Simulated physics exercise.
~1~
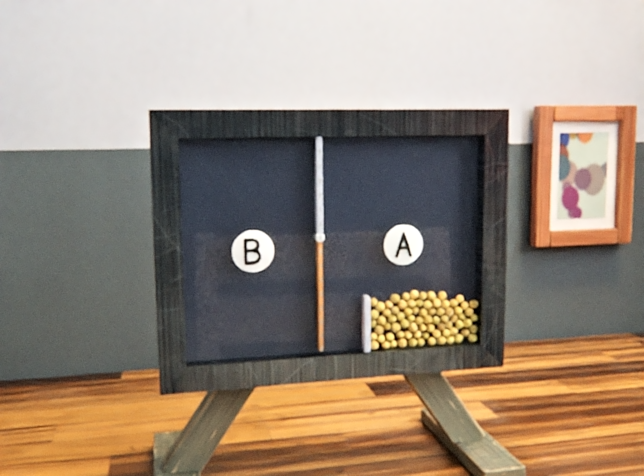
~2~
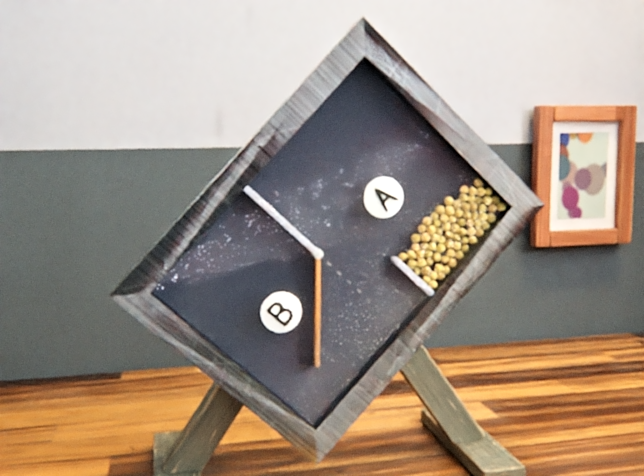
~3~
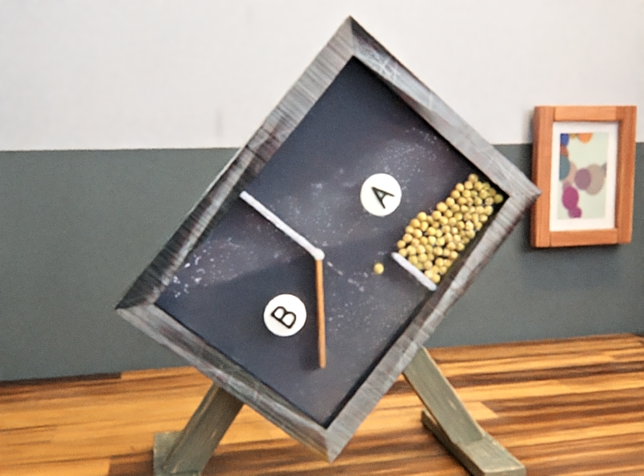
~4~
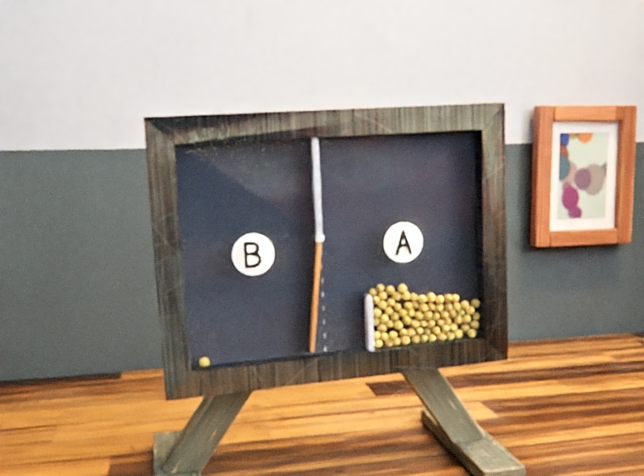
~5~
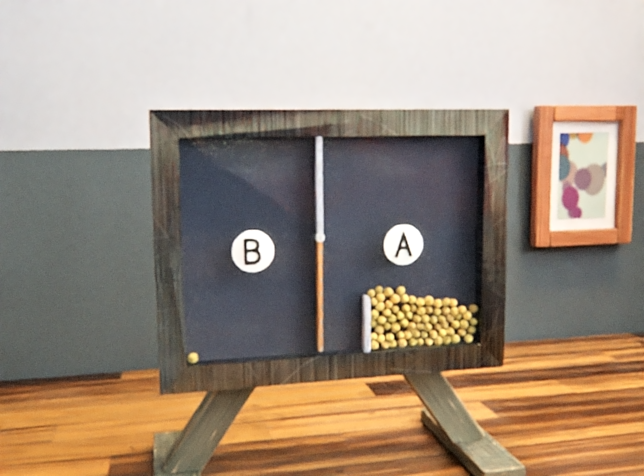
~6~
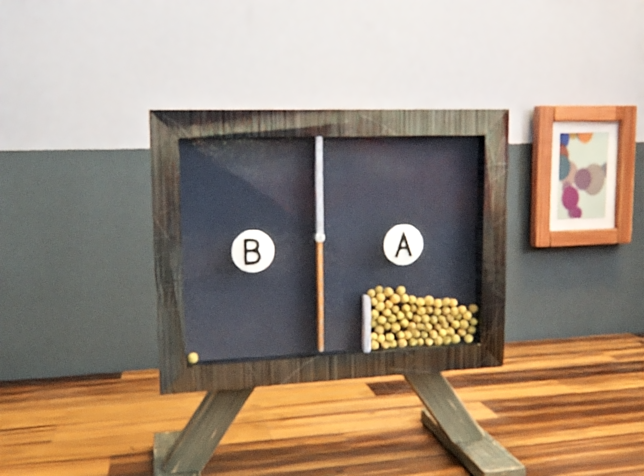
The framed case tilts anticlockwise, swings back level, and one chickpea ends up in side B.
